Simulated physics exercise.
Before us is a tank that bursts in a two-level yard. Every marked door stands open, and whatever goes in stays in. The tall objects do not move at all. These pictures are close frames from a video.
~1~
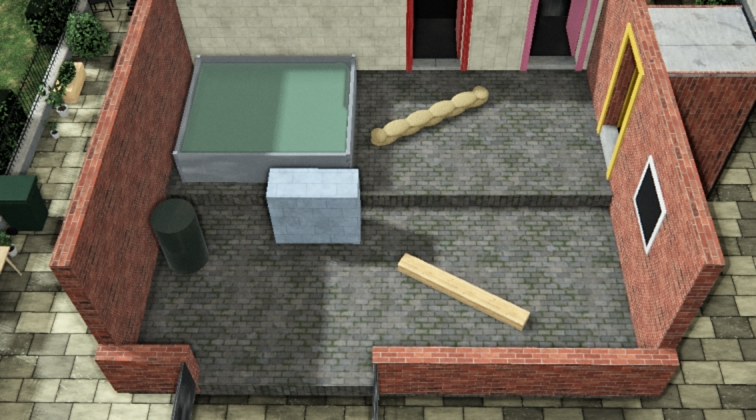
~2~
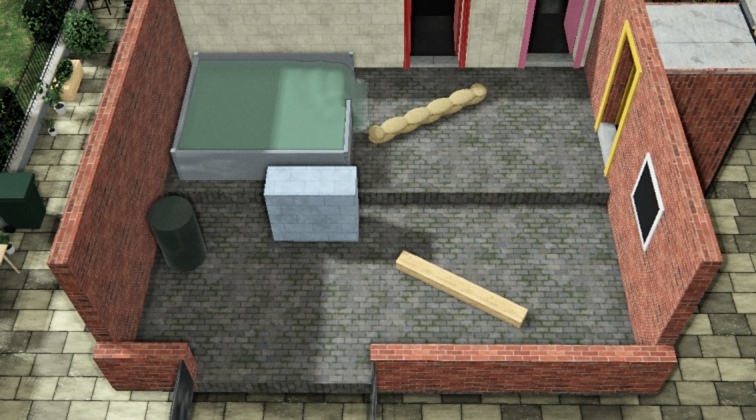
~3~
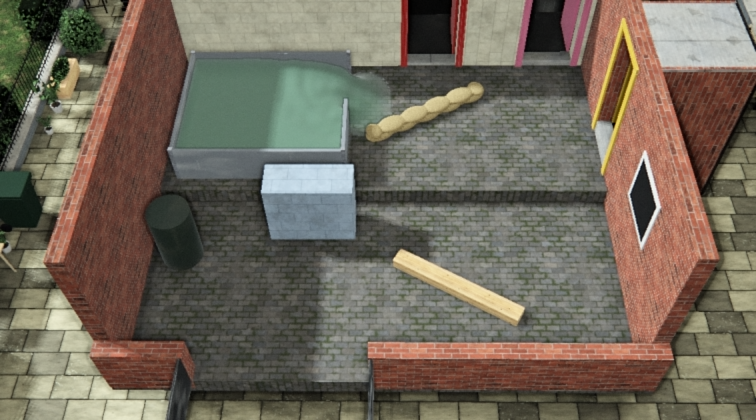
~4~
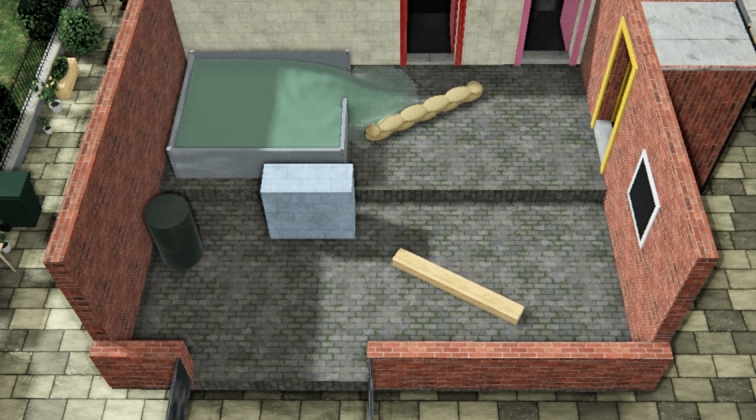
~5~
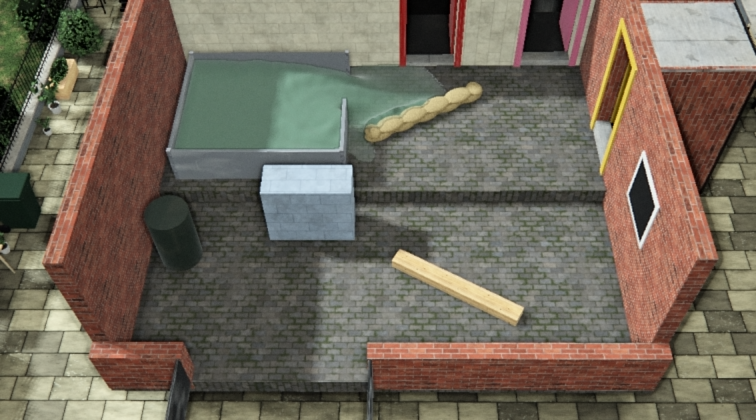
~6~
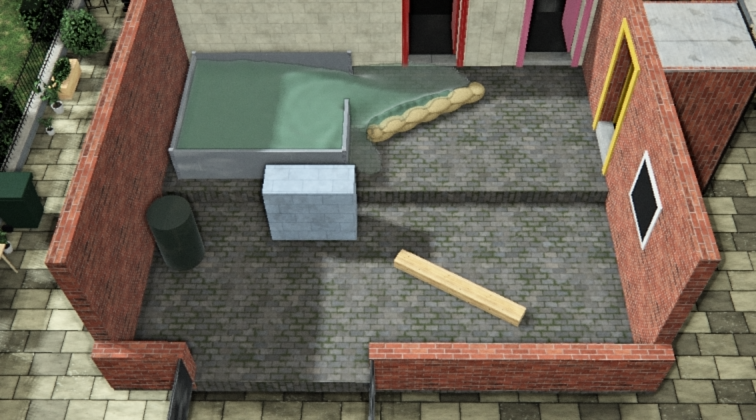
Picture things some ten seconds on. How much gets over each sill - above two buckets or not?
At the yellow door, not above two buckets. At the pink door, above two buckets. At the red door, above two buckets.
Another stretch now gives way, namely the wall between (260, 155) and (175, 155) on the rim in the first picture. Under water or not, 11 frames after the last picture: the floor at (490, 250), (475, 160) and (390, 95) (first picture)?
The first spot is spared, the second spared, the third spared.
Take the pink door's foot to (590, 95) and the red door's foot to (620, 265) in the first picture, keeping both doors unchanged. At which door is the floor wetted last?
Looks like the one in red.
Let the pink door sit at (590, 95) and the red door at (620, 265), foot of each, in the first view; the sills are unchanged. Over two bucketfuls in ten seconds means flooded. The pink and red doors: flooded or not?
The pink one overflows, and the red one falls short.
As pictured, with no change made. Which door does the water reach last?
That's the yellow door.
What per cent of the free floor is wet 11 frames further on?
I make it 25 per cent.
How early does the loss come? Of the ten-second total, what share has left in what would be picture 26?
My estimate is roughly 35 percent.
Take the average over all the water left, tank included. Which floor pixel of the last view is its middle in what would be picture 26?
It is around (365, 121).
A moment on, water covers 15 % of the floor; the yellow door not reached, the pink door wet at the sill, nothing in, the red door under two buckets in.
Next, water covers 25 % of the floor; the yellow door wet at the sill, nothing in, the pink door wet at the sill, nothing in, the red door over two buckets in.
Then, water covers 40 % of the floor; the yellow door wet at the sill, nothing in, the pink door over two buckets in, the red door far over two buckets in.
Later, water covers 65 % of the floor; the yellow door wet at the sill, nothing in, the pink door over two buckets in, the red door far over two buckets in.
In the end, water covers 90 % of the floor; the yellow door wet at the sill, nothing in, the pink door far over two buckets in, the red door far over two buckets in.
